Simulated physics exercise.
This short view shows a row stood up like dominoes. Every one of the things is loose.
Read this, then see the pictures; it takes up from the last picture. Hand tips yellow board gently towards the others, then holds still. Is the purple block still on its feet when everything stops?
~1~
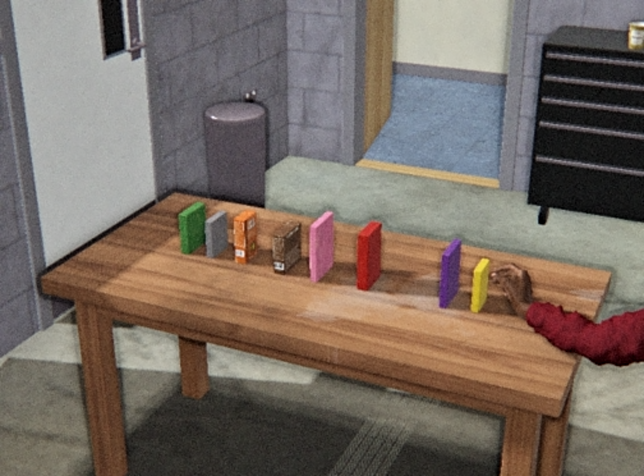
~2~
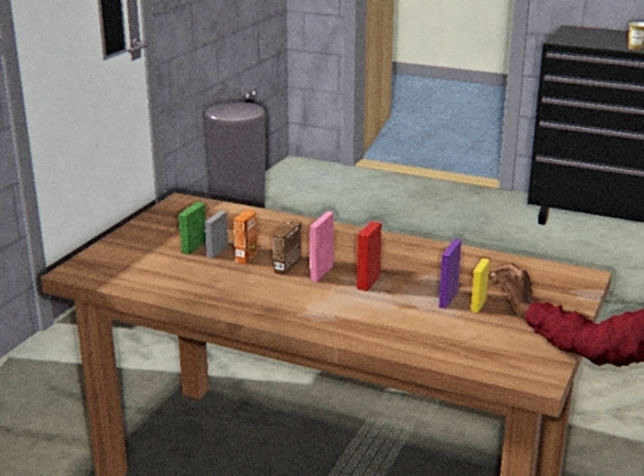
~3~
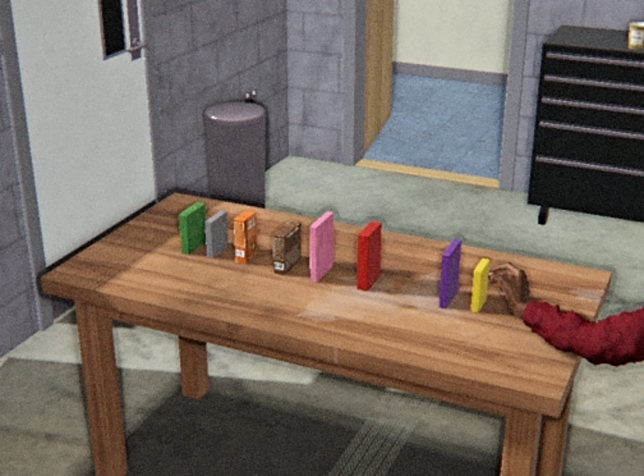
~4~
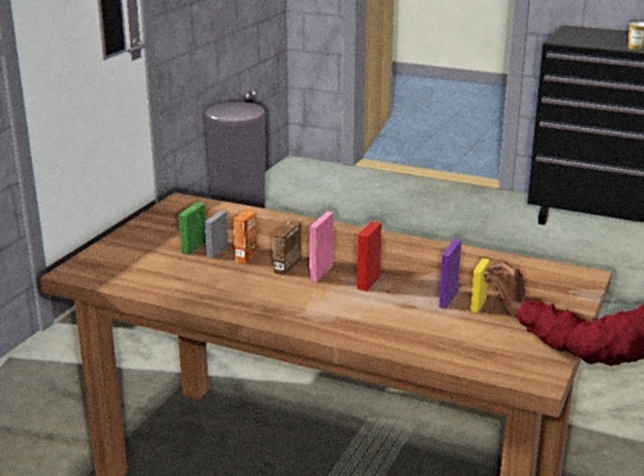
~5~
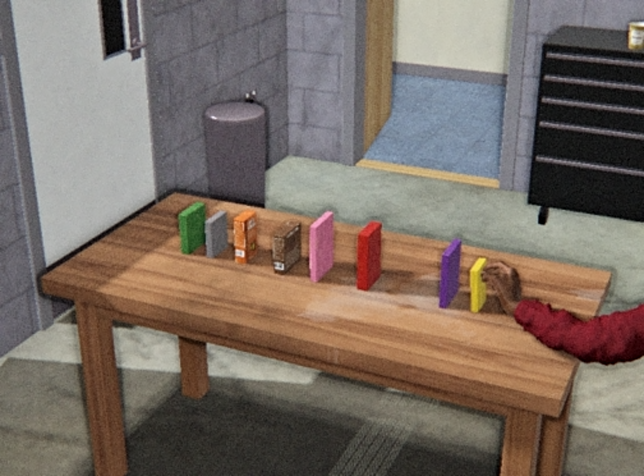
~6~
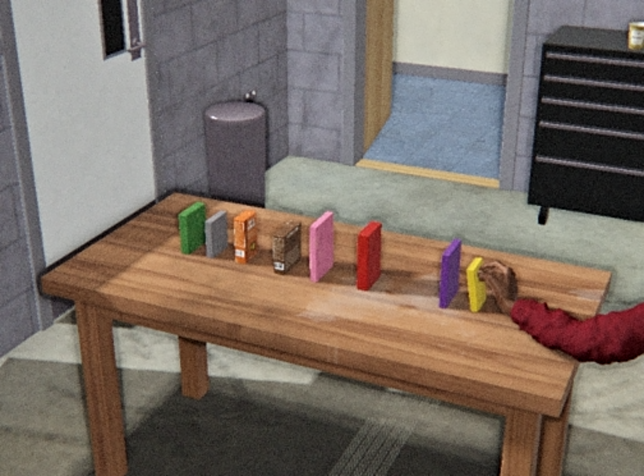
No. I expect it to give way.
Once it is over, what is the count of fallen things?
That adds up to 2 in total.
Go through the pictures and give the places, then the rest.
The first frame shows purple block (450, 274); pink block (322, 247).
The second frame shows red block (369, 256); grey block (217, 235).
The third frame shows orange packet (246, 237); pink block (322, 247).
The fourth frame shows brown packet (288, 248); red block (369, 256).
The fifth frame shows yellow board 4° over; grey block (217, 235); orange packet (246, 237).
The sixth frame shows yellow board 10° over; purple block (450, 274); pink block (322, 247).
Then, 0.30 s after the last picture, yellow board 41° over; purple block tipped 10° from how it was near (445, 273).
Then, 0.50 s after the last picture, yellow board 76° over; purple block on its side near (418, 284).
Then, 0.60 s after the last picture, yellow board 76° over; purple block on its side near (415, 289).
Then, 2.00 s after the last picture, purple block resting near (415, 289).
At rest, tipped over on the table, purple block; the other 5 in place. Seen from the same camera at the end, purple block near (415, 289).
